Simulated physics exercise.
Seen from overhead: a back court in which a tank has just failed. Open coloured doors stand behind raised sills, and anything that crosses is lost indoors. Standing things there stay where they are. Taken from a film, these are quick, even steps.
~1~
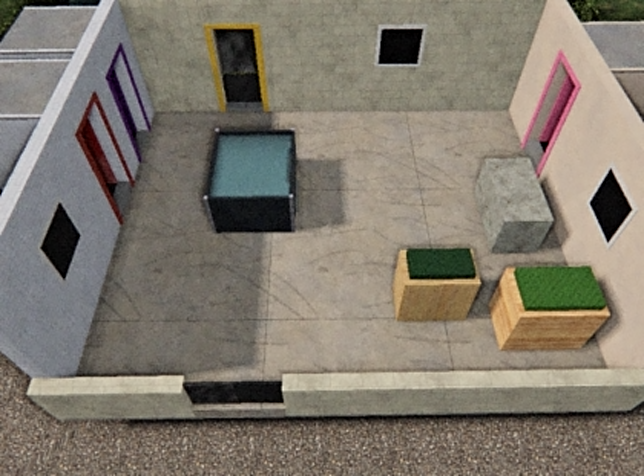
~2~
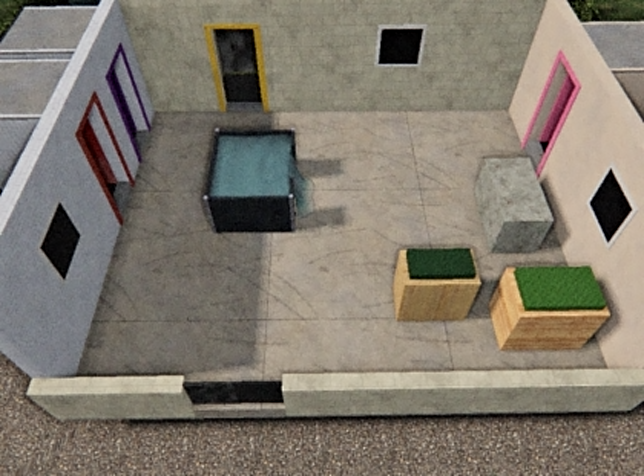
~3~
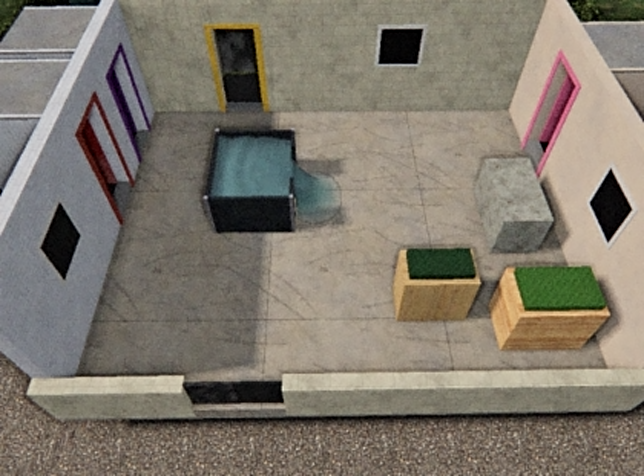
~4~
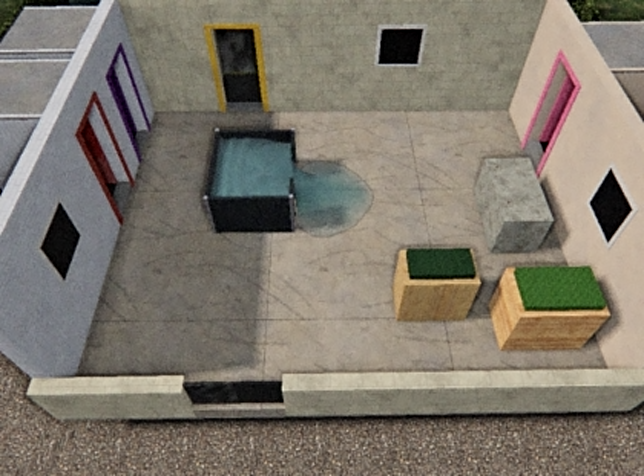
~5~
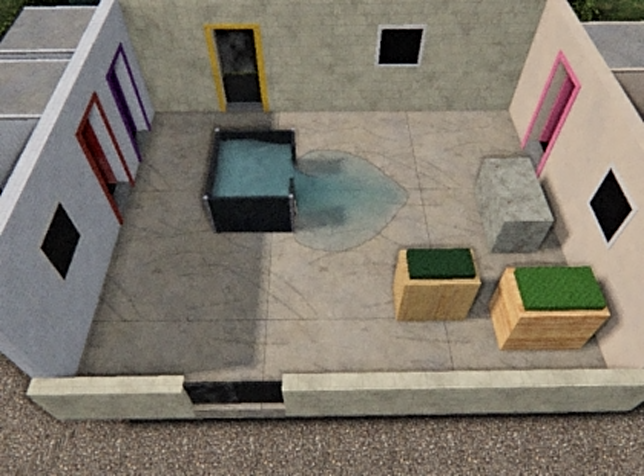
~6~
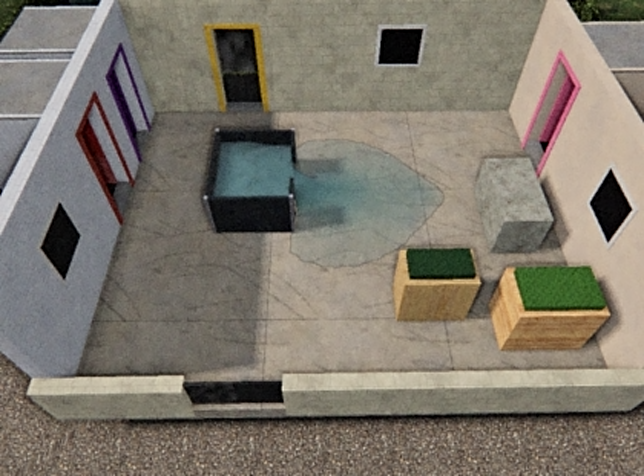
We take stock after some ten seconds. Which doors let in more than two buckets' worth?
The yellow door stays inside what's allowed there; the red door stays inside what's allowed there; the purple door stays inside what's allowed there; the pink door stays inside what's allowed there.
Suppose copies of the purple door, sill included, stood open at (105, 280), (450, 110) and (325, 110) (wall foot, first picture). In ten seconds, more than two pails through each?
Stays below the line; crosses the line; stays below the line.
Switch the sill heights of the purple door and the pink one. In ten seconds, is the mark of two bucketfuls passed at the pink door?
As I read it, the pink exceeds it.
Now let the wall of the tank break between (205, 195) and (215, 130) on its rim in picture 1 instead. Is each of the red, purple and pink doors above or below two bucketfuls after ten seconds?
Briefly, red crosses the limit, purple crosses the limit, and pink remains below the limit.
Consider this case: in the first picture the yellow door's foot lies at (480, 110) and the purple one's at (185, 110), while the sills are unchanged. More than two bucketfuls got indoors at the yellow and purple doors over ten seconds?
Result - yellow door: Crosses the limit; purple door: Remains below the limit.
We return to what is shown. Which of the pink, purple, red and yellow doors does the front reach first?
If you ask me, it's the pink-painted one.
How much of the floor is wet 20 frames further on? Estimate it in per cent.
Roughly 45 per cent.
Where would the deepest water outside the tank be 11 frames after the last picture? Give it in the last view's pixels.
Near (506, 114).
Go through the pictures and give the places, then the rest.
In the first picture, the open tank at (253, 165) is whole and still.
In the second picture, water pours out at (292, 184) and has run to (304, 214).
In the third picture, water pours out at (292, 186) and has run to (337, 205).
In the fourth picture, water pours out at (292, 187) and has run to (370, 200).
In the fifth picture, water pours out at (292, 186) and has run to (402, 200).
In the sixth picture, water pours out at (292, 186) and has run to (438, 200).
A moment on, water covers 35 % of the floor; the yellow door not reached, the red door not reached, the purple door not reached, the pink door wet at the sill, nothing in.
Next, water covers 40 % of the floor; the yellow door not reached, the red door not reached, the purple door not reached, the pink door wet at the sill, nothing in.
Then, water covers 45 % of the floor; the yellow door not reached, the red door not reached, the purple door not reached, the pink door under two buckets in.
Later, water covers 50 % of the floor; the yellow door not reached, the red door not reached, the purple door not reached, the pink door under two buckets in.
In the end, water covers 75 % of the floor; the yellow door wet at the sill, nothing in, the red door not reached, the purple door not reached, the pink door under two buckets in.
